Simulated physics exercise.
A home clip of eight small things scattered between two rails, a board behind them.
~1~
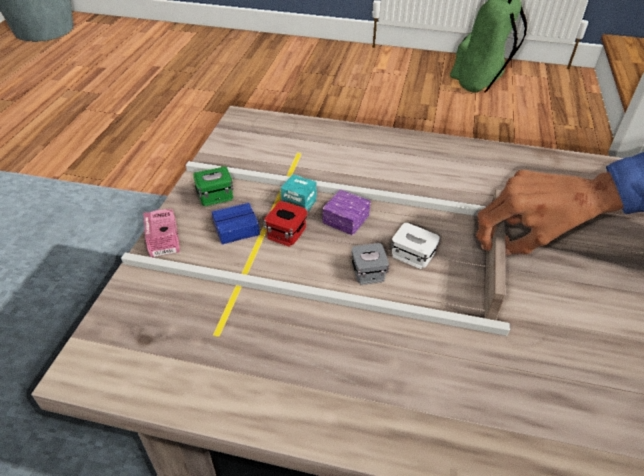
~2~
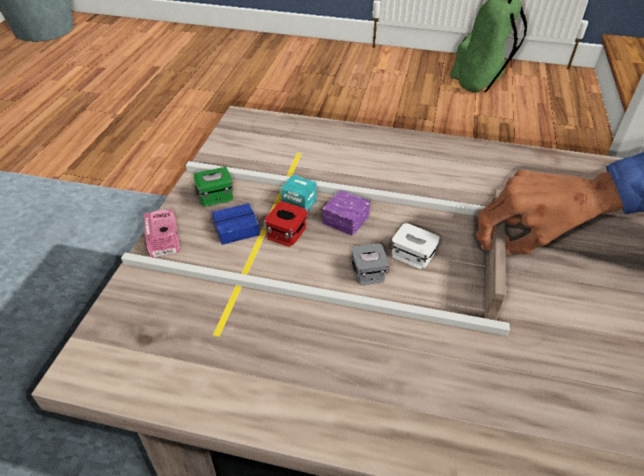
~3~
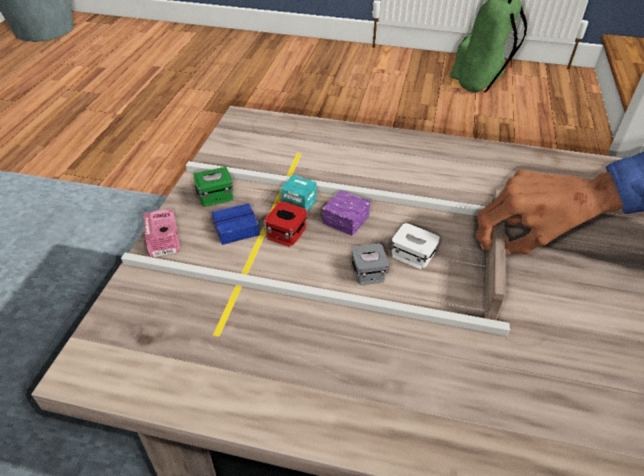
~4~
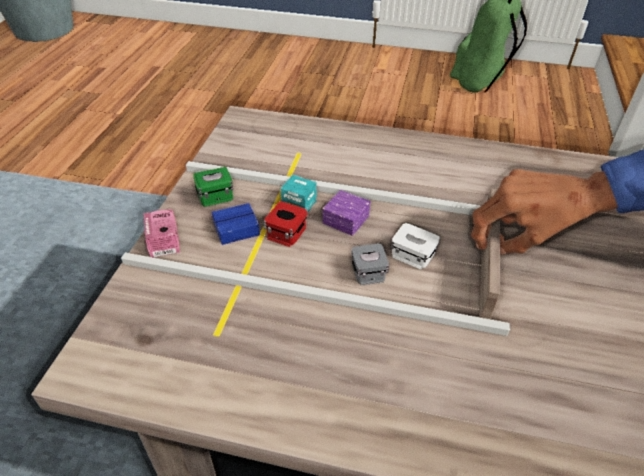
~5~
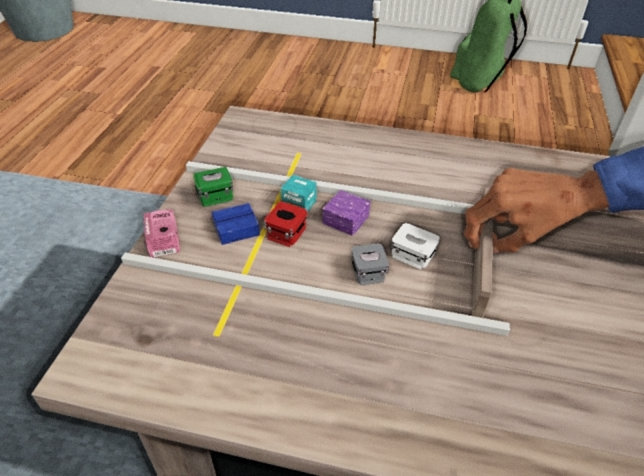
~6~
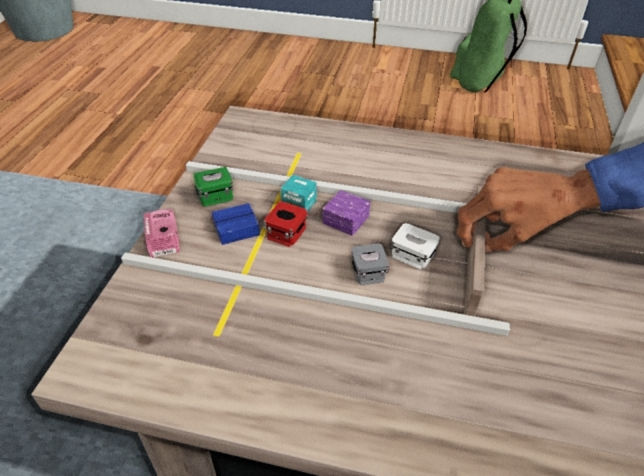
A hand held a wooden board still between two rails, then slid it slightly to the left, while the eight small colourful boxes scattered around a yellow tape line stayed where they were.
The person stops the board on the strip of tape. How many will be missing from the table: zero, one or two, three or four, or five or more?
The number that fall off is zero.
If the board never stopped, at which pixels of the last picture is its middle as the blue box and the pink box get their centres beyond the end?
Near (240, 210) and (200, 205).
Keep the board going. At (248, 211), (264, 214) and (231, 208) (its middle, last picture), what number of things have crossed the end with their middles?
In that order 0, 0 and 1.
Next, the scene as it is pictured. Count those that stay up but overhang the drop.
1 of them.
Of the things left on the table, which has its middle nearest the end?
The pink box ends nearest.
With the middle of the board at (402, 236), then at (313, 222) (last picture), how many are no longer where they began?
At the one place 1, at the other 6.
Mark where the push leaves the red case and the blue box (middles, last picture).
Near (214, 214) and (180, 216).
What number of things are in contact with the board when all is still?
That makes 3.
Soon after, none off yet; pink box at rest near (162, 233); green case at rest near (214, 187); blue box at rest near (236, 224).
In the end, the number that fall off is zero.
